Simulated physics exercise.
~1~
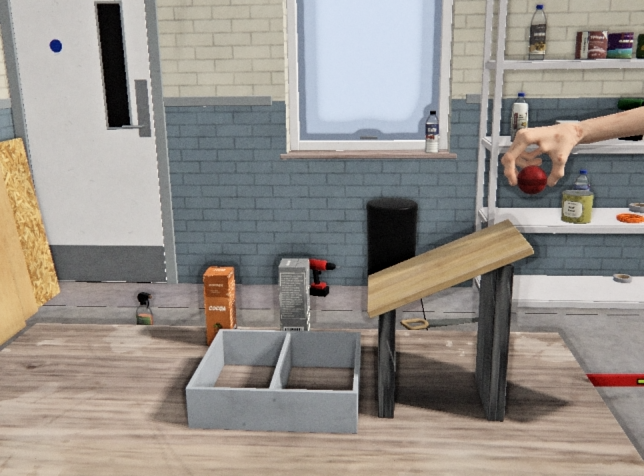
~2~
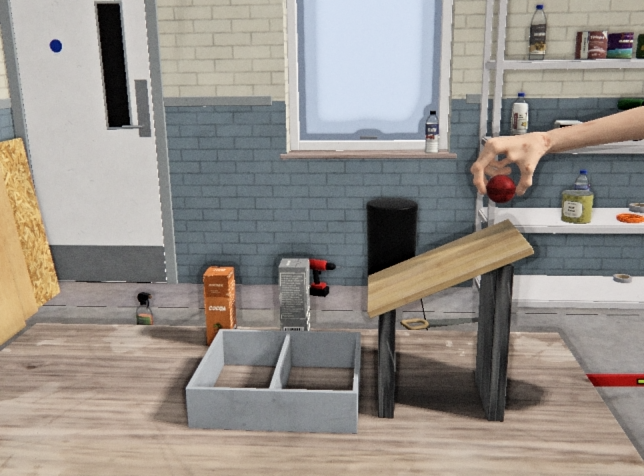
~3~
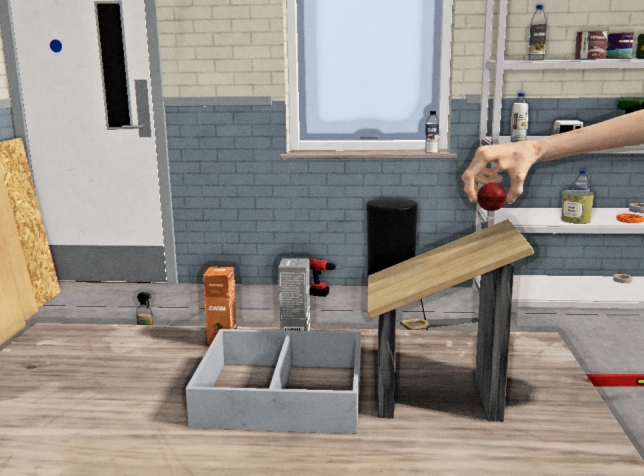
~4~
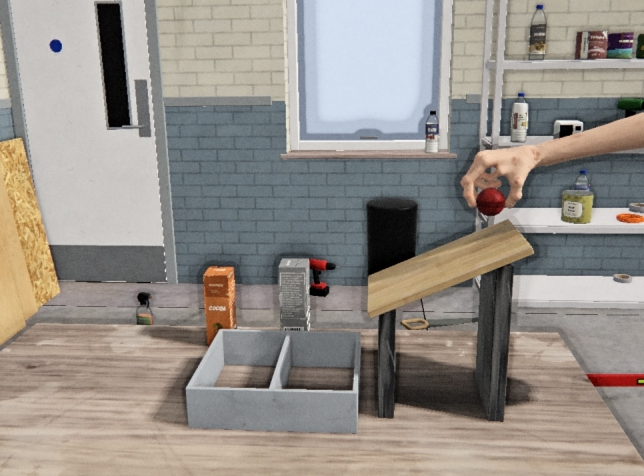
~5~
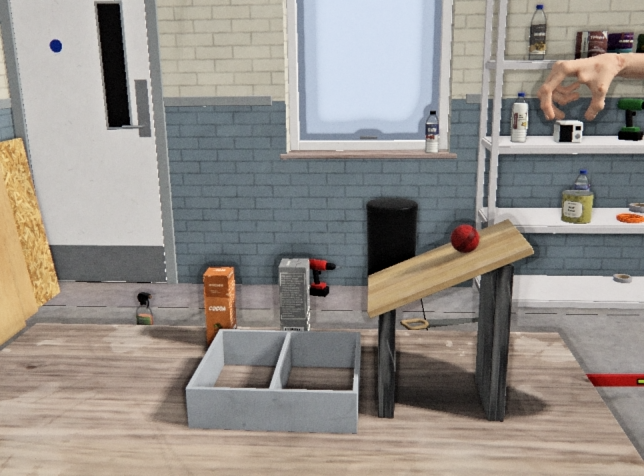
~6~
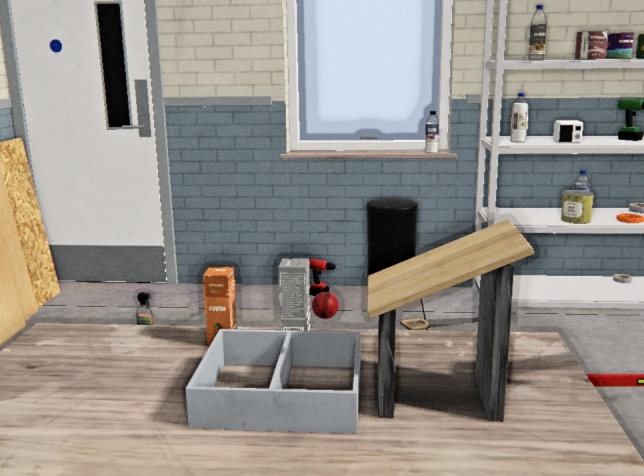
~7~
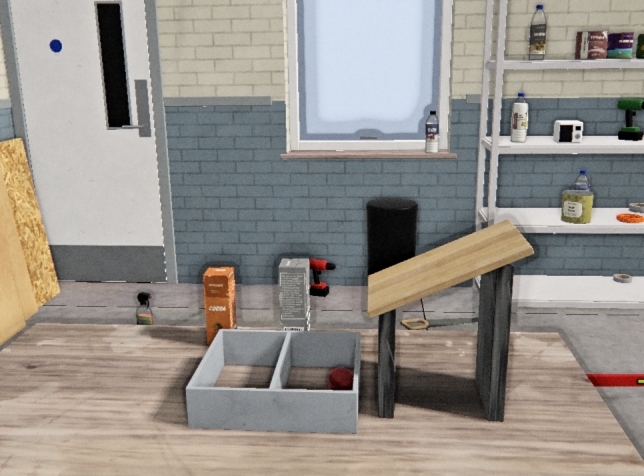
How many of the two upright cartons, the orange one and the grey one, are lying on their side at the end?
None of them are. The orange carton and the grey carton are both still standing upright at the end.
